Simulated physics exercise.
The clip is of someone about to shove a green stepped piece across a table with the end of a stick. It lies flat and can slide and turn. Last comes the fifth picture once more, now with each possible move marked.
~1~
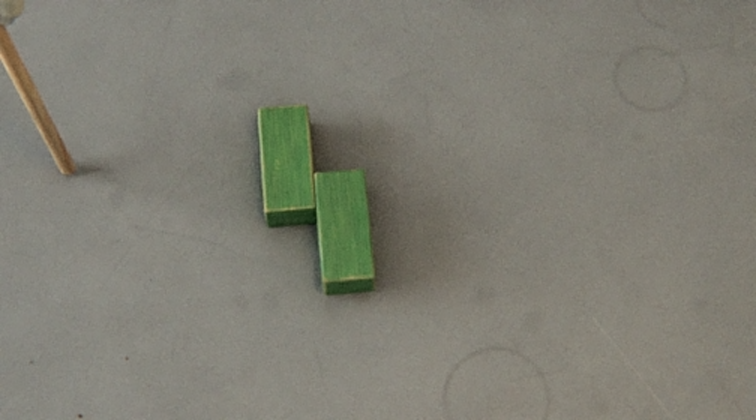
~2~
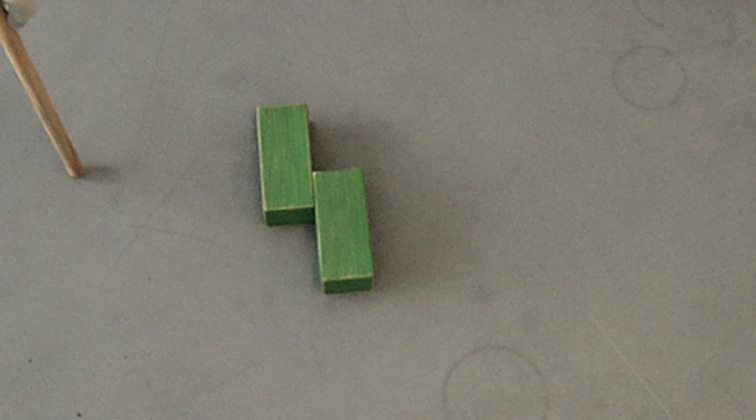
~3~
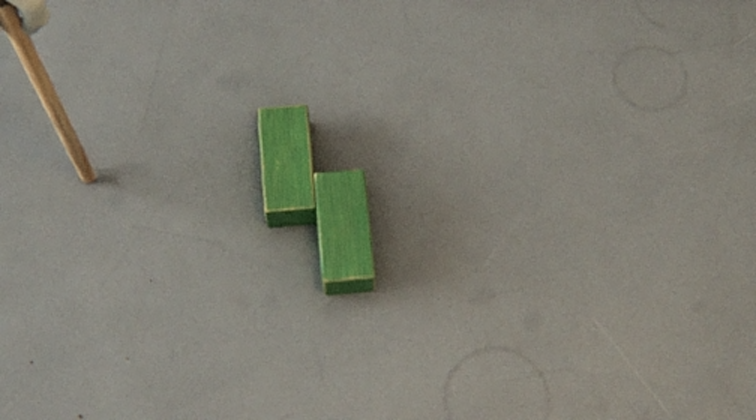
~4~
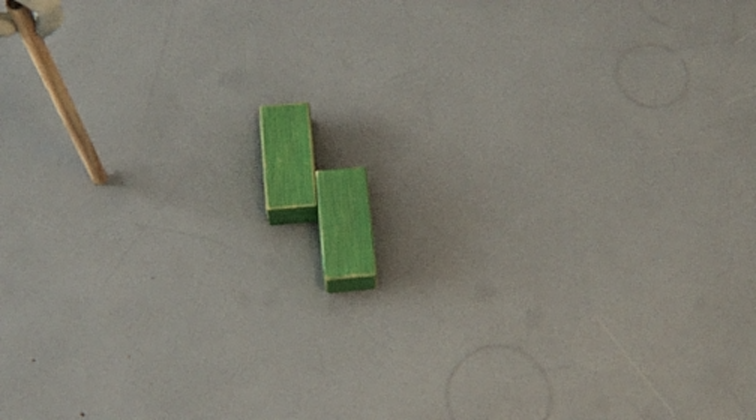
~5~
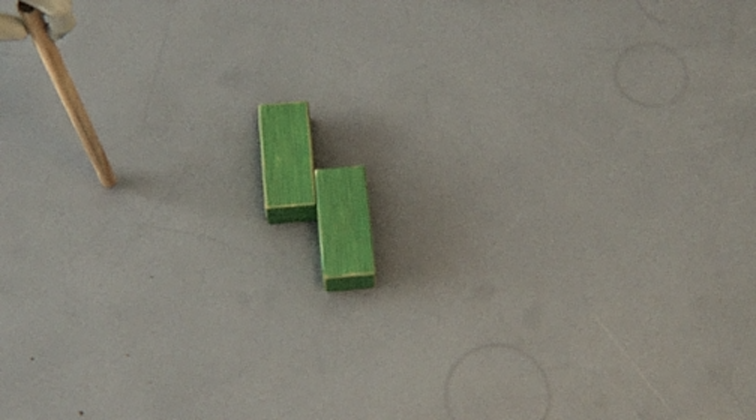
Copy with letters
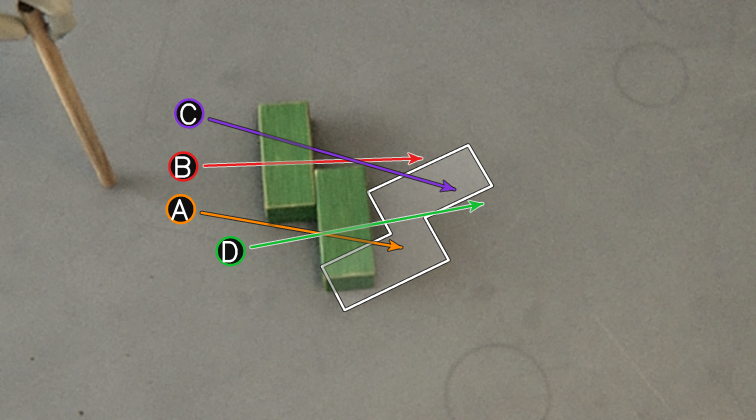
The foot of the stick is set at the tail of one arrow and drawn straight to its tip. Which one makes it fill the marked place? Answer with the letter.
Stroke B puts it in the outline.
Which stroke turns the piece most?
C.
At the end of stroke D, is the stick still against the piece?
Yes.
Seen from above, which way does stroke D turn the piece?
Anticlockwise.
On the marked copy, A from (202, 213) to (402, 248); B from (204, 166) to (421, 158); C from (209, 119) to (455, 189); D from (251, 247) to (482, 204).
Following B. Soon after the start, foot of the stick (284, 164), piece (314, 149).
Later, foot of the stick (363, 162), piece (392, 159).
In the end, foot of the stick (421, 159), piece (428, 174); it fills the outline.
As for the rest, A leaves the piece out of the outline, at (333, 161); C leaves the piece out of the outline, at (446, 206); D leaves the piece out of the outline, at (343, 165).
